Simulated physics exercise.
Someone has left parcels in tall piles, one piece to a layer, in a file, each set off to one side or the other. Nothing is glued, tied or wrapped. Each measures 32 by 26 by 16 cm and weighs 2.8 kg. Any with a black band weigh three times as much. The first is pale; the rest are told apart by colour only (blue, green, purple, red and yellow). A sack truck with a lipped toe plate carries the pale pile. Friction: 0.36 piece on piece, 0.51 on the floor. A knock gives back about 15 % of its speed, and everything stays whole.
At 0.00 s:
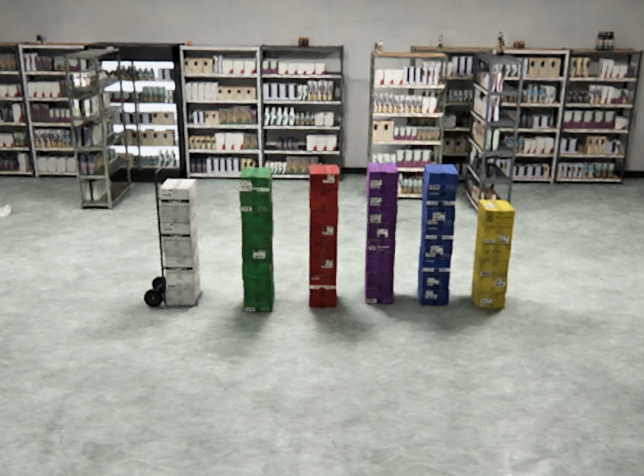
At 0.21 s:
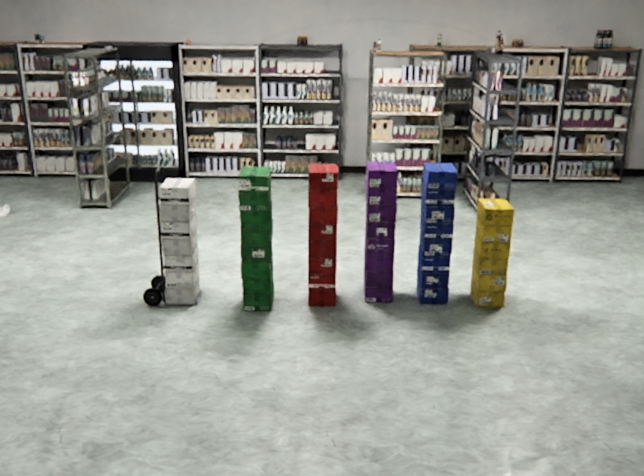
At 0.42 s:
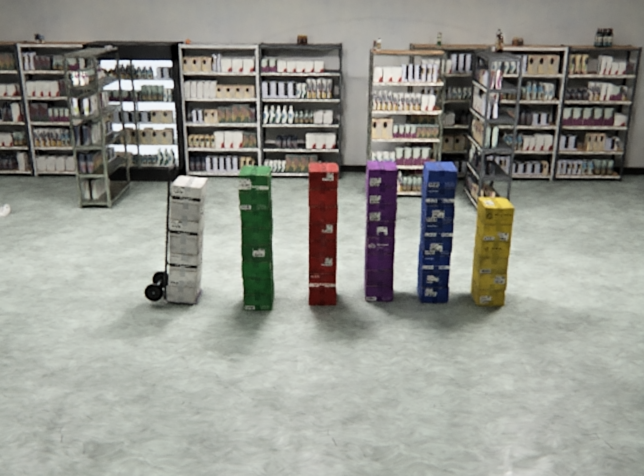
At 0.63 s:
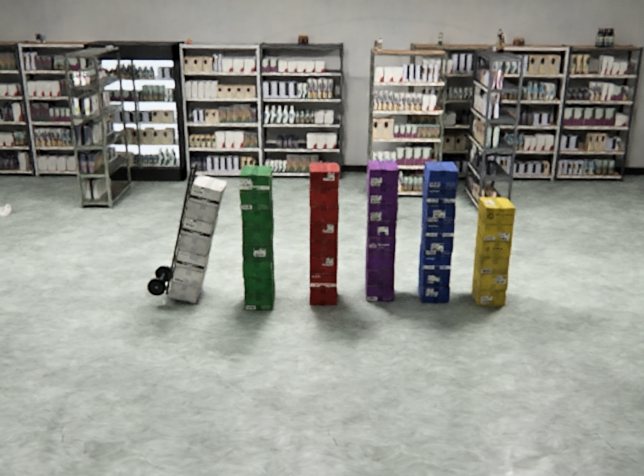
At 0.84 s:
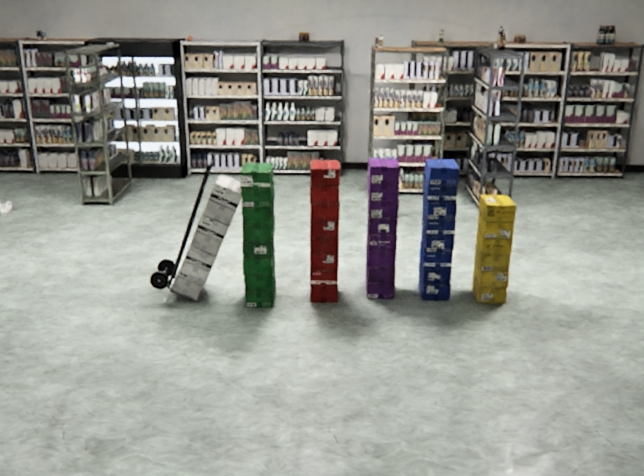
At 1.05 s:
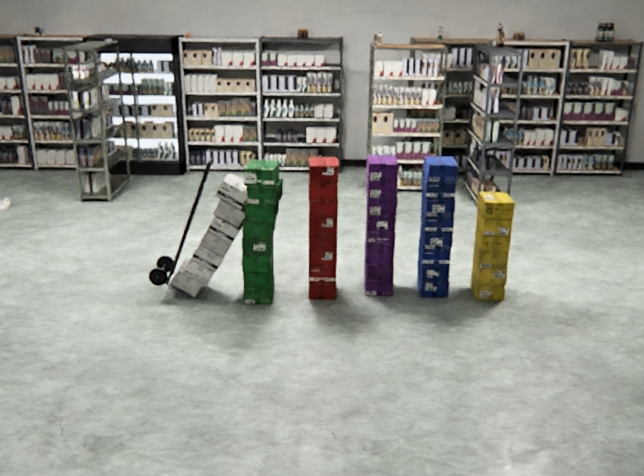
A hand truck tilts right, and its stack of pale boxes leans against the green stack.
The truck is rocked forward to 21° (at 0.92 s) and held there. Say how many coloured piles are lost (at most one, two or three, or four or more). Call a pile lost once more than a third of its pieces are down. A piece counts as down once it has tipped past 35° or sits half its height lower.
Lost: Upwards of three.
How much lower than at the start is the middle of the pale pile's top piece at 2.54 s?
About 50 cm.
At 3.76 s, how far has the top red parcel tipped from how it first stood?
About 40°.
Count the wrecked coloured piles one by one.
5 of them.
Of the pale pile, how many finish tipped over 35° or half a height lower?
7 of them.
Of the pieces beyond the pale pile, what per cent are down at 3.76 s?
At that moment 95 per cent.
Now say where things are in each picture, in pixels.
In the first picture (pixels give the middle of a visible side), truck frame (157, 201) 0° forward; top blue parcel (443, 182); top green parcel (254, 186); none of the others has stirred.
In the second picture, truck frame (157, 200) 0° forward; top purple parcel (383, 179).
In the third picture, truck frame (169, 197) 6° forward, top of the pale pile leaning 6°; top purple parcel (383, 178); none of the others has stirred.
In the fourth picture, truck frame (187, 195) 14° forward, top of the pale pile leaning 14°; top blue parcel (444, 179); none of the others has stirred.
In the fifth picture, truck frame (200, 192) 20° forward, top of the pale pile leaning 24°; top green parcel (255, 181); none of the others has stirred.
In the sixth picture, truck frame (200, 189) 21° forward, top of the pale pile leaning 28°; top green parcel (259, 178) 58 mm from its place; top red parcel (324, 175); movement in 4 of them.
After 2.54 s, 7 of the pale pile down; 8 of the 38 other parcels down; top red parcel 23° from how it stood, 7 cm lower; top purple parcel 10° from how it stood.
After 3.76 s, 7 of the pale pile down; 36 of the 38 other parcels down; top green parcel 61° from how it stood, 1.05 m lower; top yellow parcel 48° from how it stood, 42 cm lower.
In the end (6.1 s), 7 of the pale pile down; 37 of the 38 other parcels down; top purple parcel upside down; top yellow parcel upside down. Wrecked, blue, green, purple, red and yellow. From the last view, middles, top purple parcel near (581, 273).
